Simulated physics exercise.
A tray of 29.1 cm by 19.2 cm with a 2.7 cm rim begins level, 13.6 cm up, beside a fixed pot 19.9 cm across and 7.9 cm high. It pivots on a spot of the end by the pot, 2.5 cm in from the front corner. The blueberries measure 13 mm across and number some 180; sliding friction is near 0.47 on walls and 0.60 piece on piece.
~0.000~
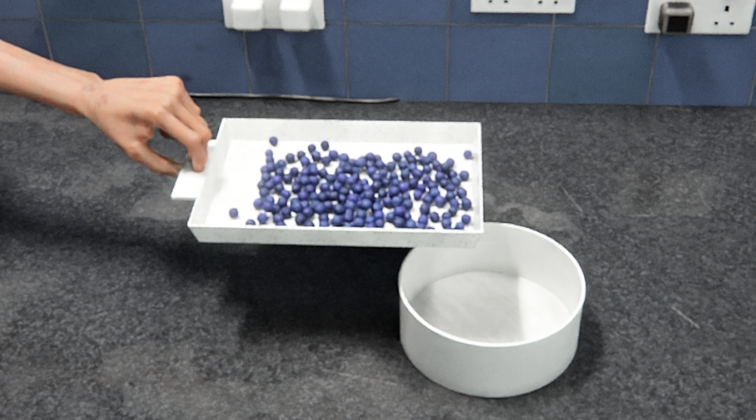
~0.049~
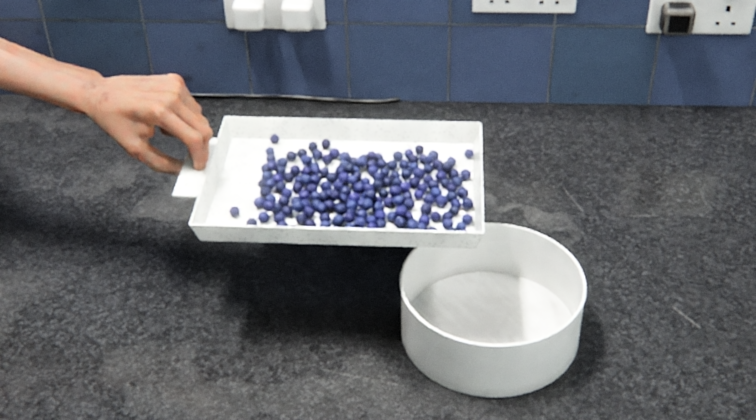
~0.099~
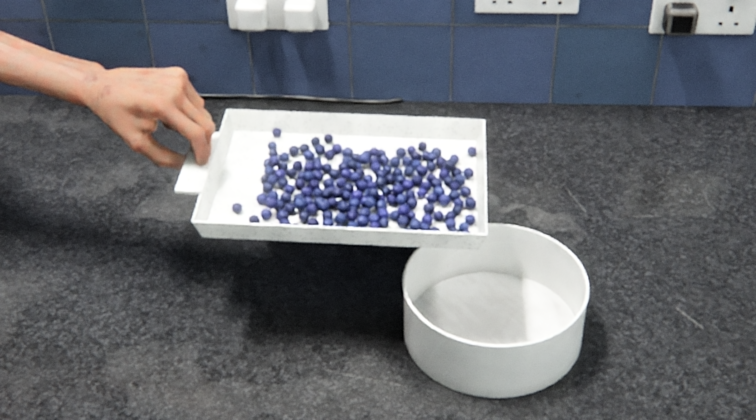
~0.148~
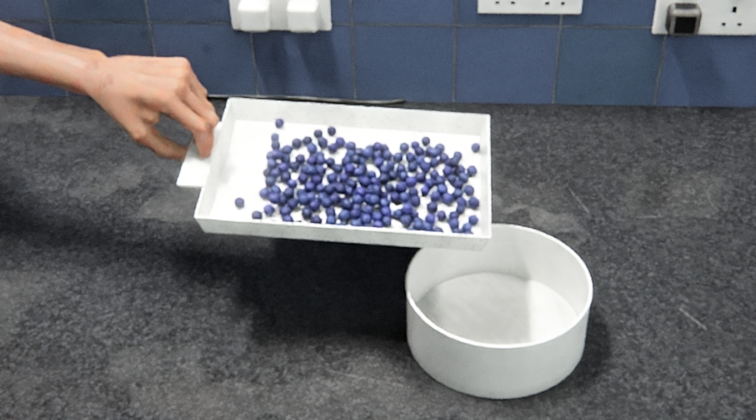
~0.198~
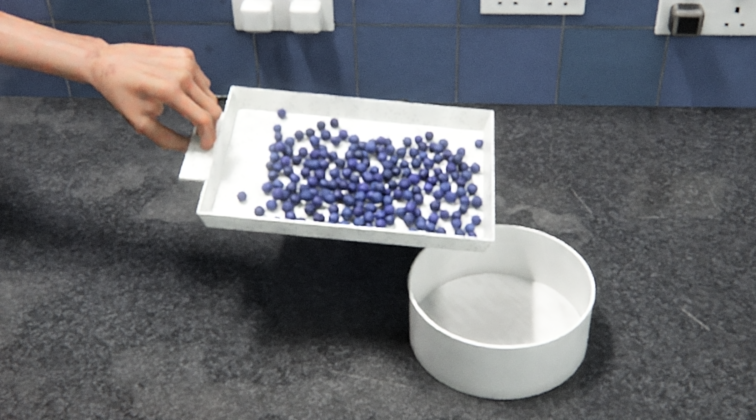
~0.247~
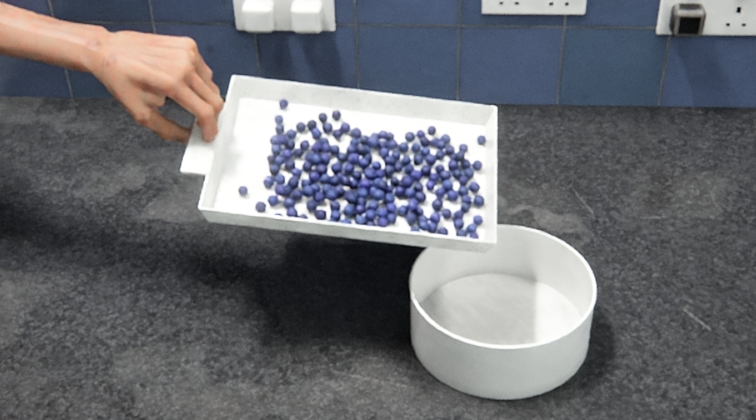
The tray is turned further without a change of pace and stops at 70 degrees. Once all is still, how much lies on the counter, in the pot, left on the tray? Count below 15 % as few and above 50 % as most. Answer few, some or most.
Counter: Few, pot: Few, tray: Most.
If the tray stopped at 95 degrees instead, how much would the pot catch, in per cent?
It would be near 65 per cent.
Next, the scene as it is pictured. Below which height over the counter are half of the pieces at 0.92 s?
Some 22 cm.
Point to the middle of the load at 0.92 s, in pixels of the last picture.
Around (410, 171).
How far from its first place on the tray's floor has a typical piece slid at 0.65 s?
Some 3 cm.
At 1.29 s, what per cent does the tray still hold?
Roughly 95 per cent.
After 0.65 s, tilt 40 degrees; the tray holds 100 %, the pot 0 %.
After 0.92 s, tilt 59 degrees; the tray holds 100 %, the pot 0 %.
Then, at 1.29 s, tilt 70 degrees; the tray holds 95 %, the pot 0 %.
In the end, at 2.2 s, counter 0 %, pot 5 %, tray 95 %.
